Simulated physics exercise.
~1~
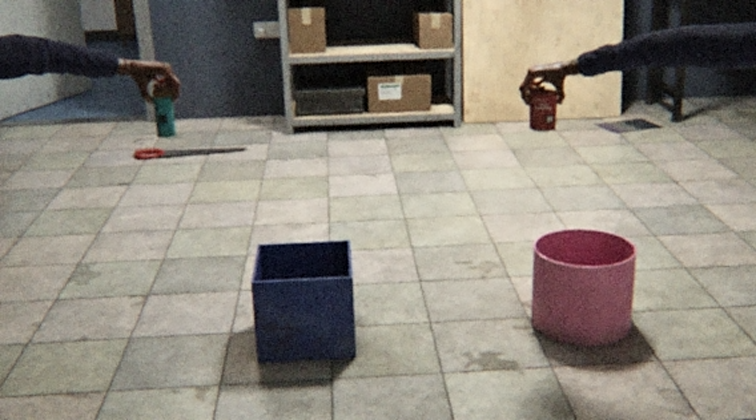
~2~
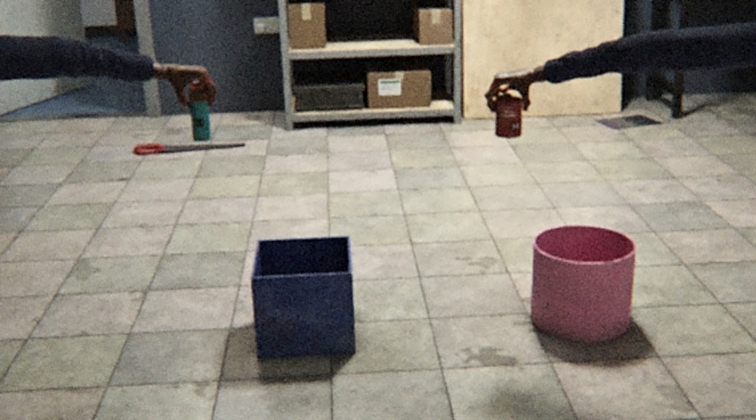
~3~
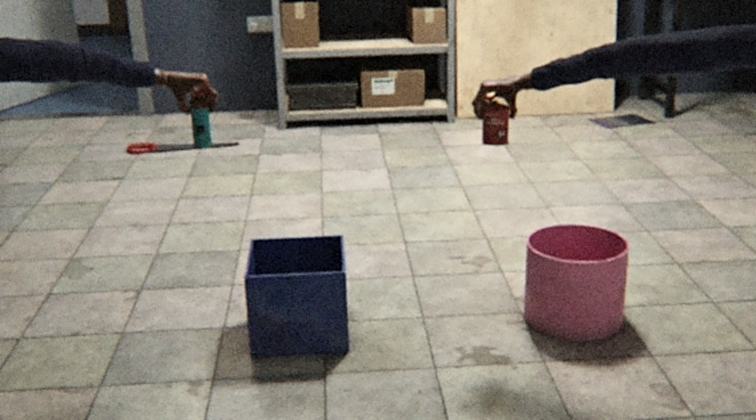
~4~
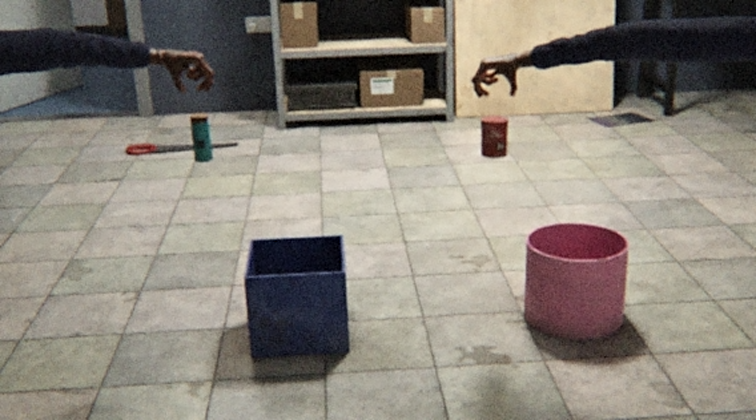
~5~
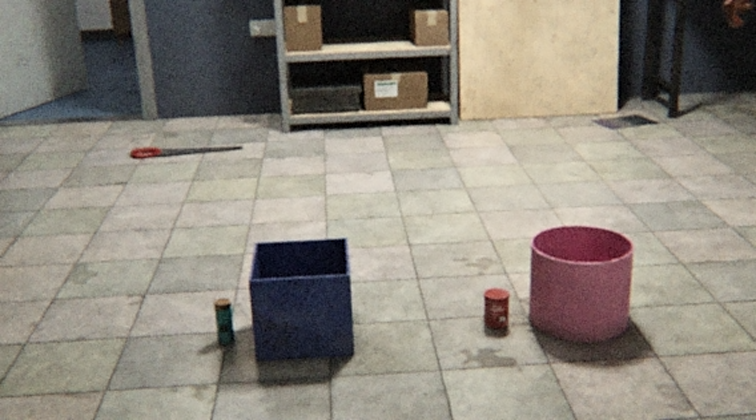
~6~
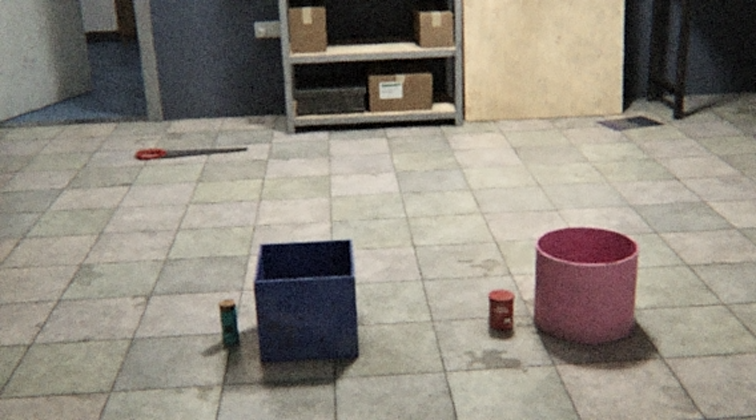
Turquoise shaker and red tin moving inward in two hands, then being released and dropping to the floor beside open containers.
